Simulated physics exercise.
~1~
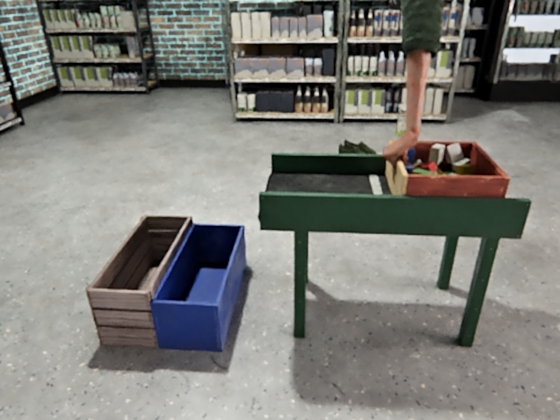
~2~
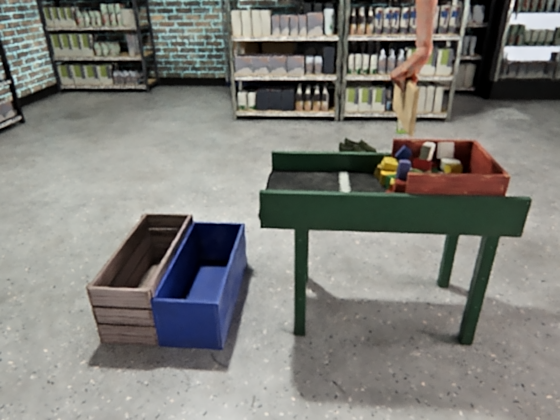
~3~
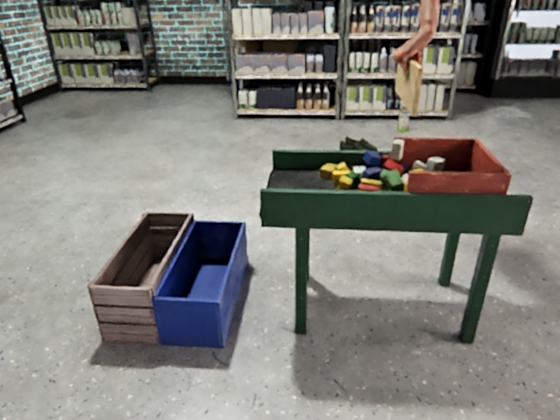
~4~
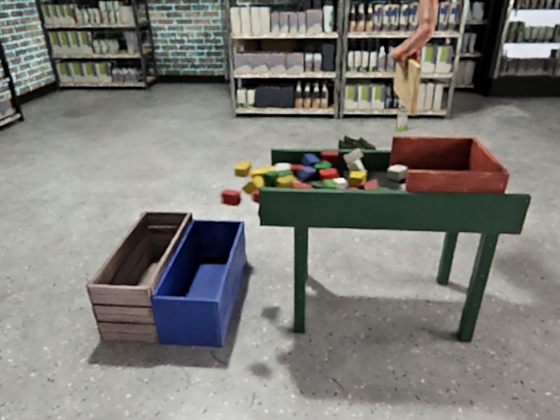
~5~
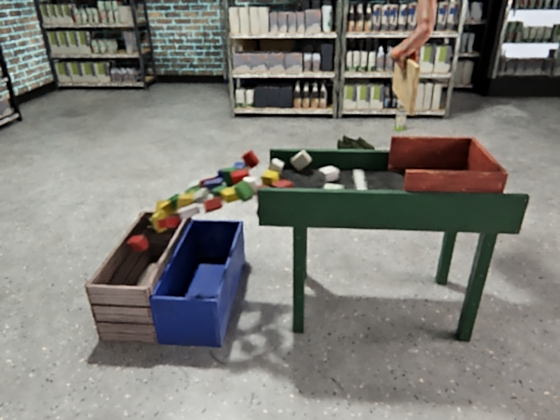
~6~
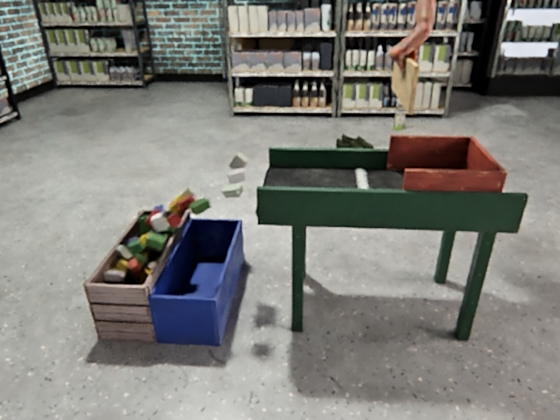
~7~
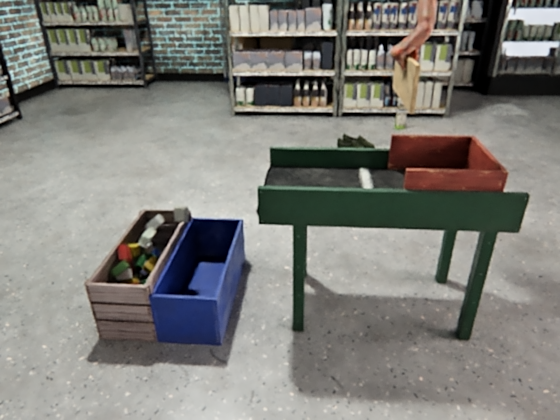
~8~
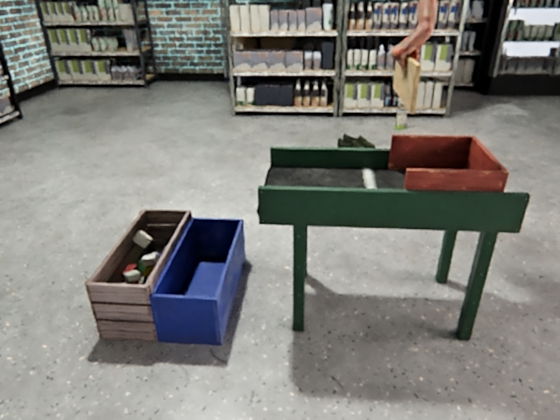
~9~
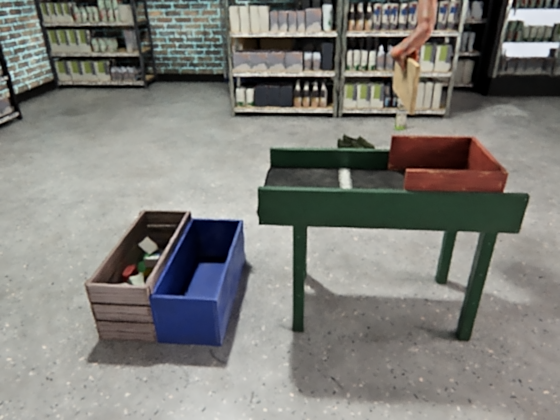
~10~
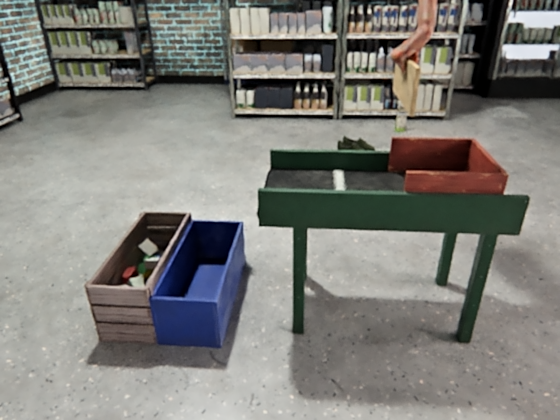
In a shop-like room with stocked shelves along a brick wall, a green-sided table with a dark belt holds a red pen full of colourful toy bricks, while a wooden tub and a blue tote sit on the floor to the left. A hand reaches down and pulls up a pale gate at the pen's side. The bricks ride left along the belt, spreading out as the pen empties. They spill off the end in a stream, fly over the blue tote and drop into the wooden tub beyond. The last few tumble in and settle, leaving the tote empty.
